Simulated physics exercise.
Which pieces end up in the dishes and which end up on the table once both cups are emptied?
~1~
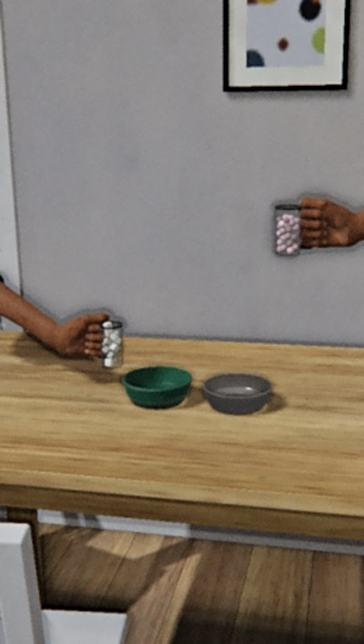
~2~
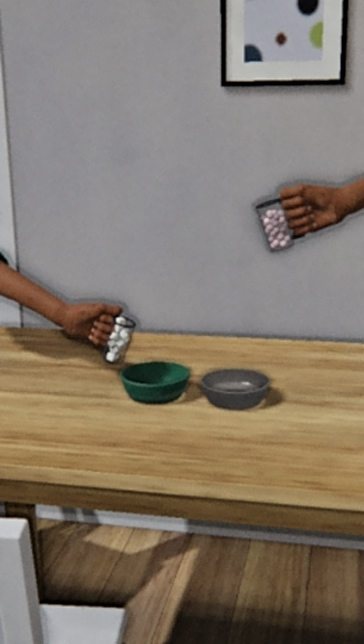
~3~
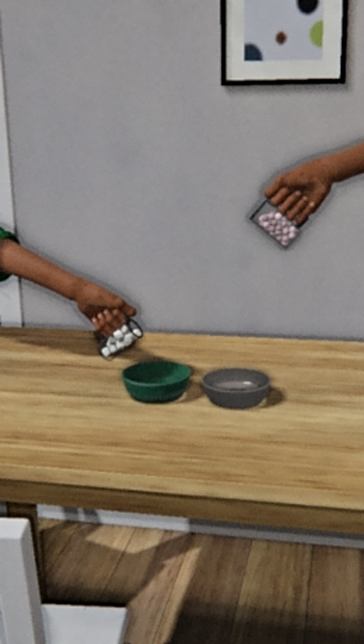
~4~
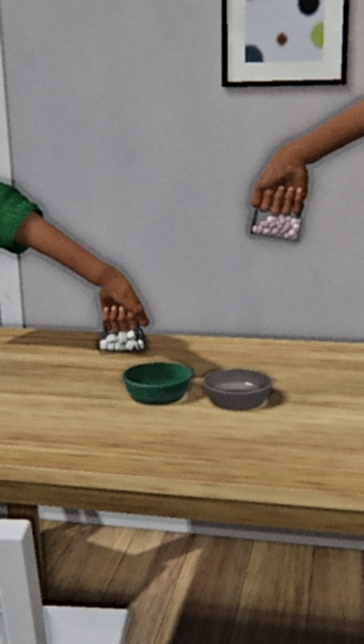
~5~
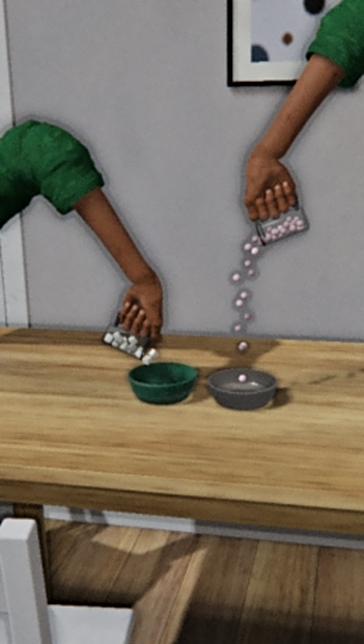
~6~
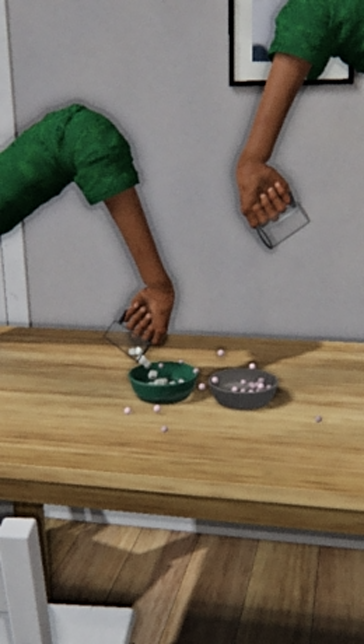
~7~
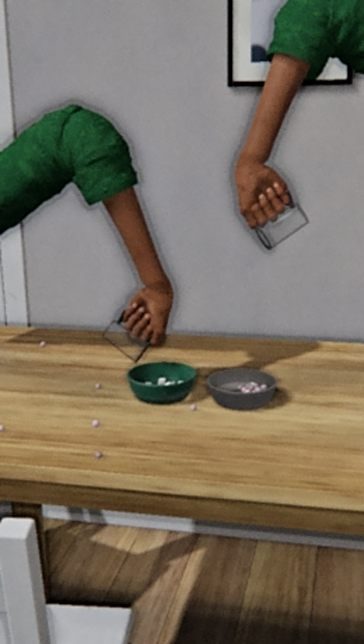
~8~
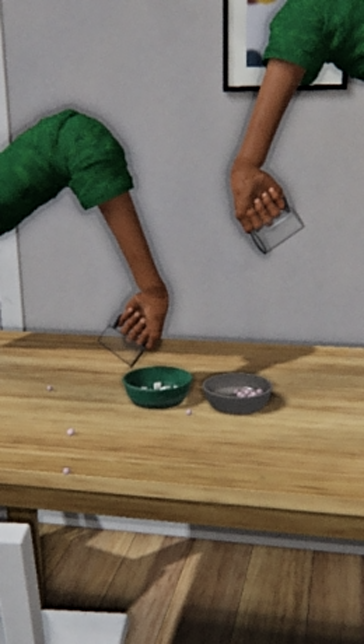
All the white pieces from the left cup stay in the green dish. Most of the pink pieces from the right cup are in the gray dish, but some of them end up outside it.
